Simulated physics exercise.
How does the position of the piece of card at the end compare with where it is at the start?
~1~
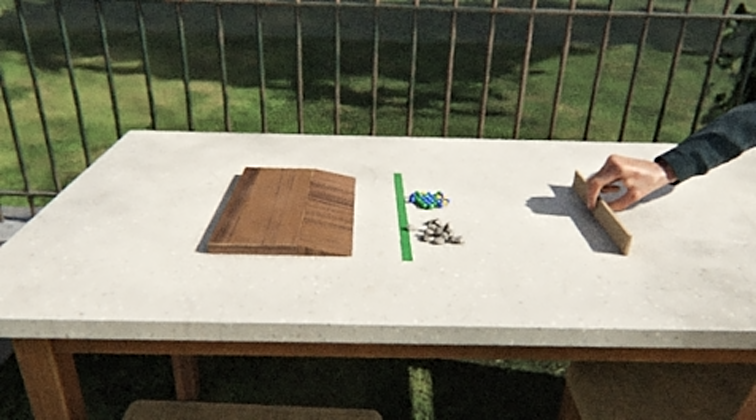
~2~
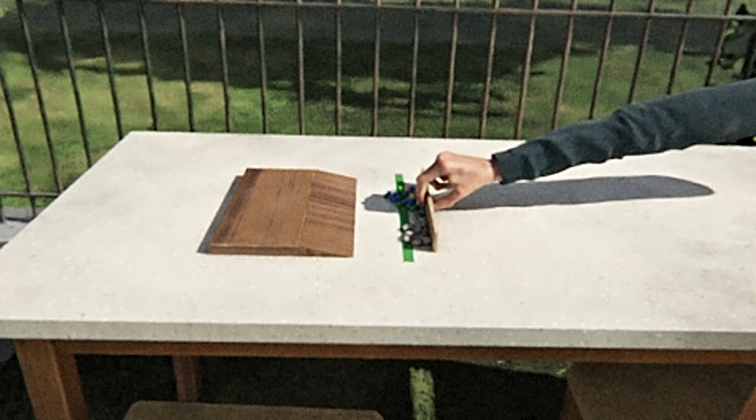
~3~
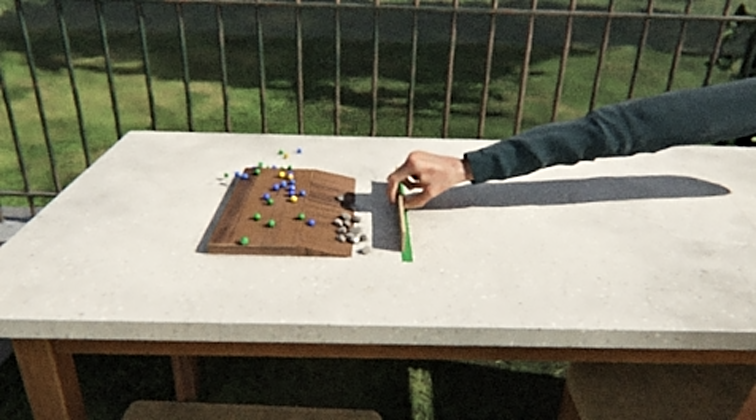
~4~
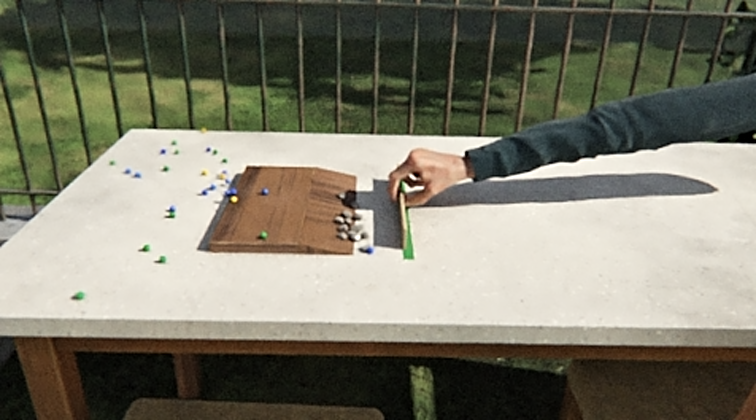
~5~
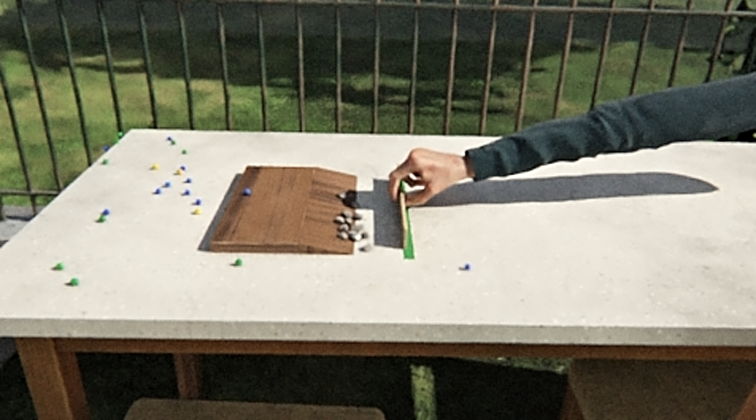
At the start the card stands towards the right side of the table, well away from the piles. By the end it has moved left and stands at the green tape line, still held by the hand.
A hand in a dark sleeve holds an upright piece of card at the right of a pale outdoor table, seen from slightly above, with a railing and grass behind. A brown wooden ramp sits at left, and colourful beads and grey pebbles lie in two small piles beside a green tape line. The hand sweeps the card left, shoving both piles towards the ramp, and stops at the tape. The beads scatter up and over the ramp, while the pebbles bunch at its near edge. Finally, most beads lie spread beyond the ramp, a stray few elsewhere, and the pebbles remain clustered at its foot.
